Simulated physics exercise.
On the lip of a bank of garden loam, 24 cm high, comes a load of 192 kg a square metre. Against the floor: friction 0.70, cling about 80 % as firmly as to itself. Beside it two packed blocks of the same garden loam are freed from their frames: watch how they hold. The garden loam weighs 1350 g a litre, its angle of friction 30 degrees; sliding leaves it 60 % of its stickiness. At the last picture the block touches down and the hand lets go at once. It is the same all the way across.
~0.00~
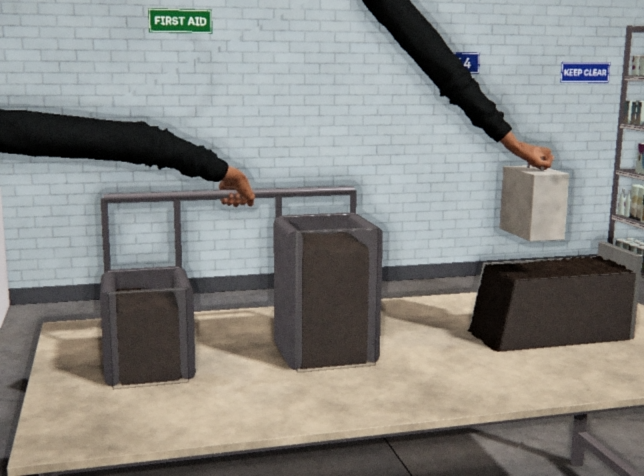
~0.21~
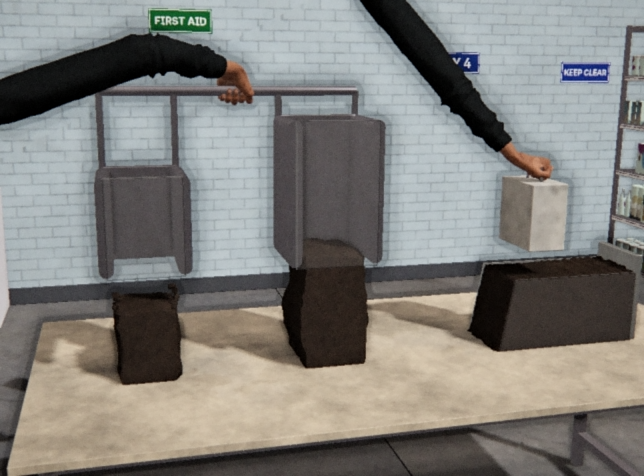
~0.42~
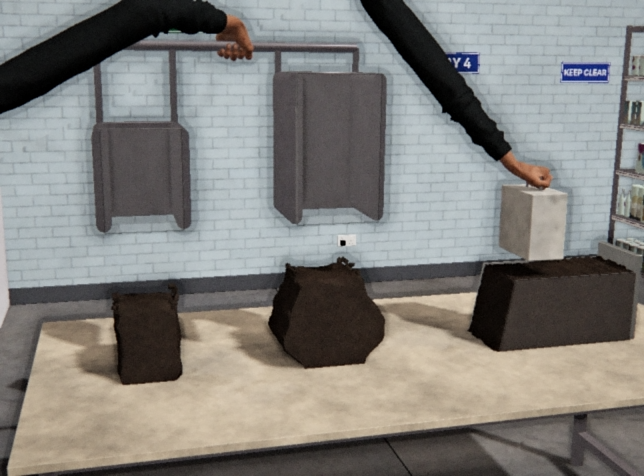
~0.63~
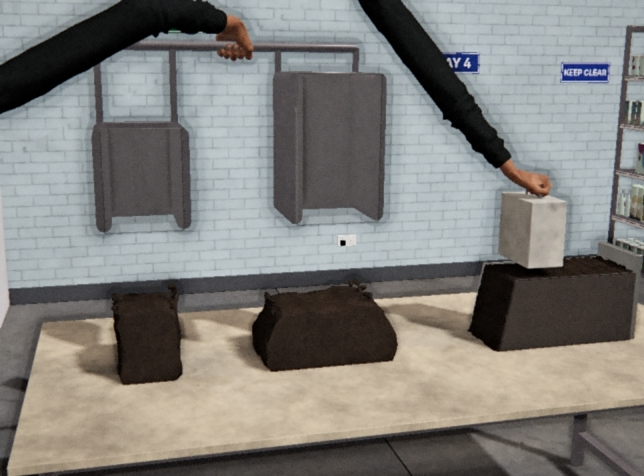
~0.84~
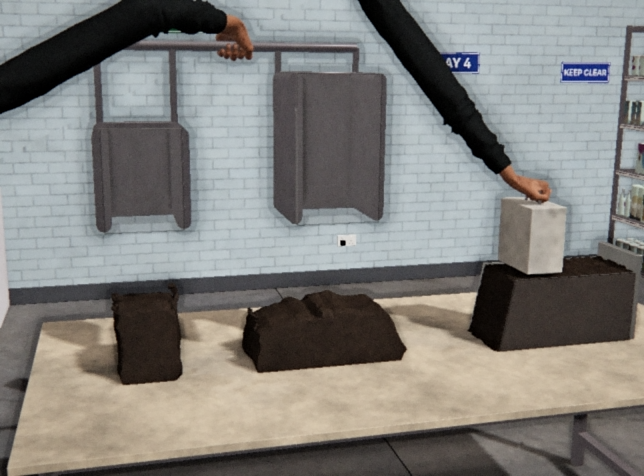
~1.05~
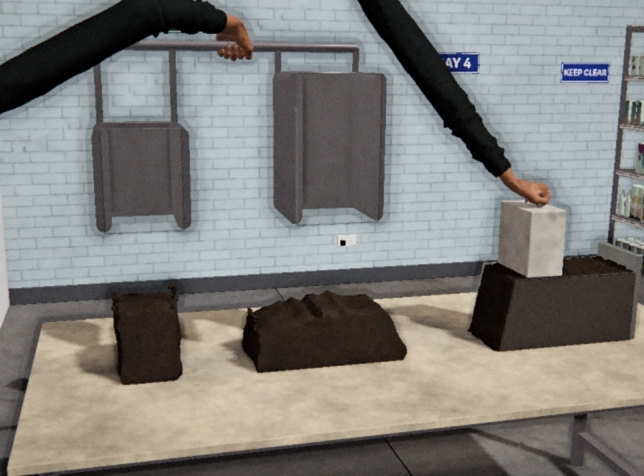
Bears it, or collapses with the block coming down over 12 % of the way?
It gives.
After 1.21 s, the block is down by 4 % of the bank's height and stands upright.
After 1.41 s, the block is down by 14 % of the bank's height and leans 2 degrees.
After 1.60 s, the block is down by 28 % of the bank's height and leans 5 degrees.
After 1.79 s, the block is down by 36 % of the bank's height and leans 4 degrees.
After 2.00 s, the block is down by 38 % of the bank's height and leans 4 degrees.
